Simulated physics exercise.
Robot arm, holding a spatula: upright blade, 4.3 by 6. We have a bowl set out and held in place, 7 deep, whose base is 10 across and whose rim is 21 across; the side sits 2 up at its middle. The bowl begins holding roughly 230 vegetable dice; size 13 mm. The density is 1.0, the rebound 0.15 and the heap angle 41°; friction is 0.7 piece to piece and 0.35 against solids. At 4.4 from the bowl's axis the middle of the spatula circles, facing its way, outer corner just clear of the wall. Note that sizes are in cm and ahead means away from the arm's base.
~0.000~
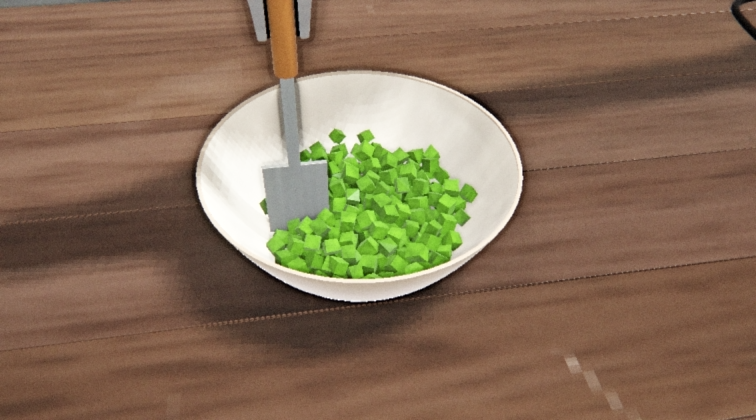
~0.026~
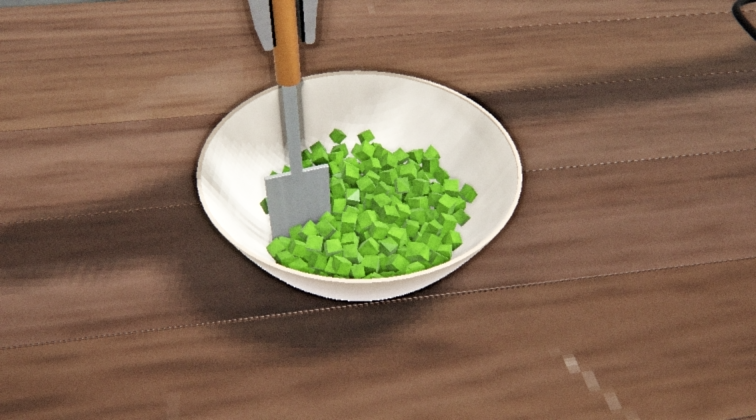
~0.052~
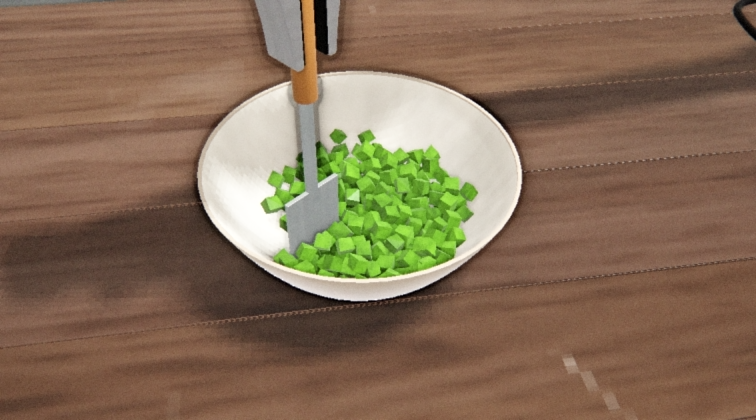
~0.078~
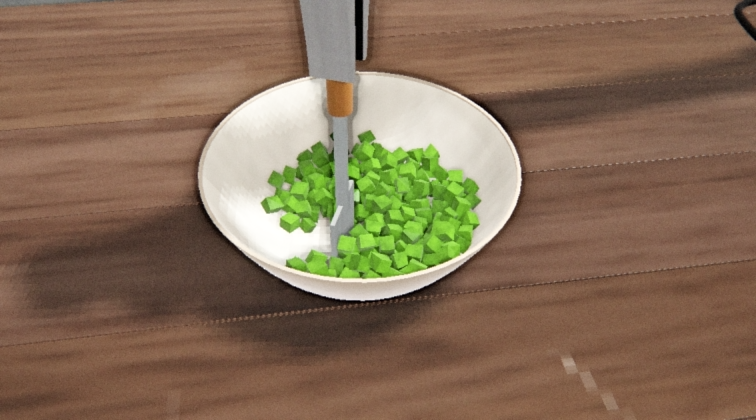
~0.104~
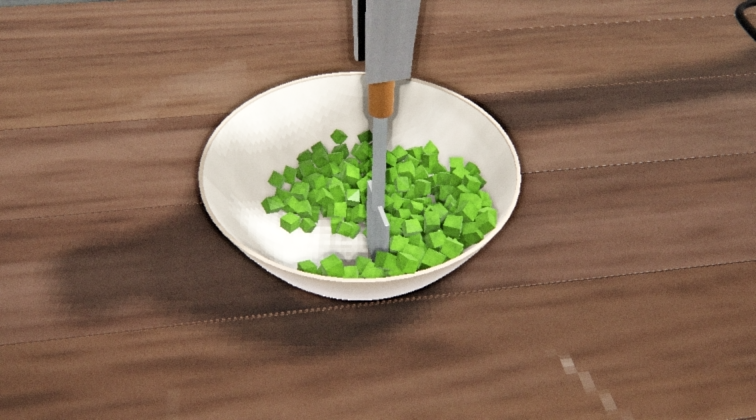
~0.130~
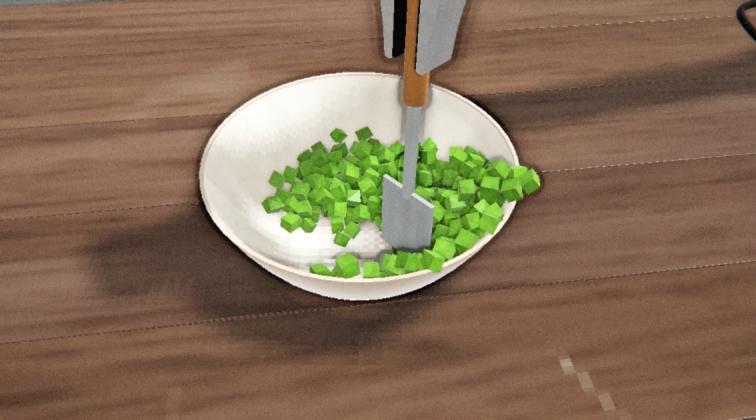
In a white bowl on a wooden surface, a spatula held by a robot arm sweeps along the near side from left to right, turning as it goes and pushing green cubes up against the right rim.
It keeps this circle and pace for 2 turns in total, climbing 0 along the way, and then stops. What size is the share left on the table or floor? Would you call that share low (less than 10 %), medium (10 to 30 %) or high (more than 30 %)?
I would call it high.
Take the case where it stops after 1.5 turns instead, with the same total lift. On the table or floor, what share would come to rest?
I'd expect around 45 per cent.
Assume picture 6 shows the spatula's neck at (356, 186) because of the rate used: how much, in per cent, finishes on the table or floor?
I'd put it close to 20 per cent.
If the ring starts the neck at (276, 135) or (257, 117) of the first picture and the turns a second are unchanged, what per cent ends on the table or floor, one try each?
Close to 60 and 25 in a hundred.
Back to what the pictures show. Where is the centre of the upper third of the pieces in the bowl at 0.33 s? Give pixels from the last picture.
I'd put it at around (251, 143).
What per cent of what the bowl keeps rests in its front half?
Some 55 per cent.
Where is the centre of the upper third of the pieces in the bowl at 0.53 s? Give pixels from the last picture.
Near (454, 166).
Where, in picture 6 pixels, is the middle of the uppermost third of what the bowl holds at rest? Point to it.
Near (317, 260).
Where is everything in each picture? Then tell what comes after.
The first picture shows the spatula neck at (293, 146), 0° round; upper third of the load around (373, 198), from x 270 to 470, top at y 135; 226 in the bowl.
The second picture shows the spatula neck at (295, 154), 10° round; upper third of the load around (371, 203), from x 270 to 470, top at y 135.
The third picture shows the spatula neck at (311, 172), 37° round; upper third of the load around (372, 226), from x 270 to 470, top at y 135.
The fourth picture shows the spatula neck at (342, 184), 67° round; upper third of the load around (389, 235), from x 270 to 470, top at y 135.
The fifth picture shows the spatula neck at (379, 184), 97° round; upper third of the load around (434, 225), from x 270 to 485, top at y 135.
The sixth picture shows the spatula neck at (410, 173), 127° round; upper third of the load around (461, 206), from x 275 to 530, top at y 135; 224 in the bowl, 2 in flight or on the tool.
After 0.33 s, 355° round, highest piece 11 above the table; 156 in the bowl, 17 on the table or floor, 53 in flight or on the tool.
After 0.53 s, 223° round, highest piece 8 above the table; 125 in the bowl, 91 on the table or floor, 10 in flight or on the tool.
After 0.82 s, 0° round, highest piece 6 above the table; 118 in the bowl, 108 on the table or floor.
After 1.52 s, 0° round, highest piece 5 above the table; 118 in the bowl, 108 on the table or floor.
In the end, 118 in the bowl, 108 on the table or floor. That is 48 % on the table or floor.
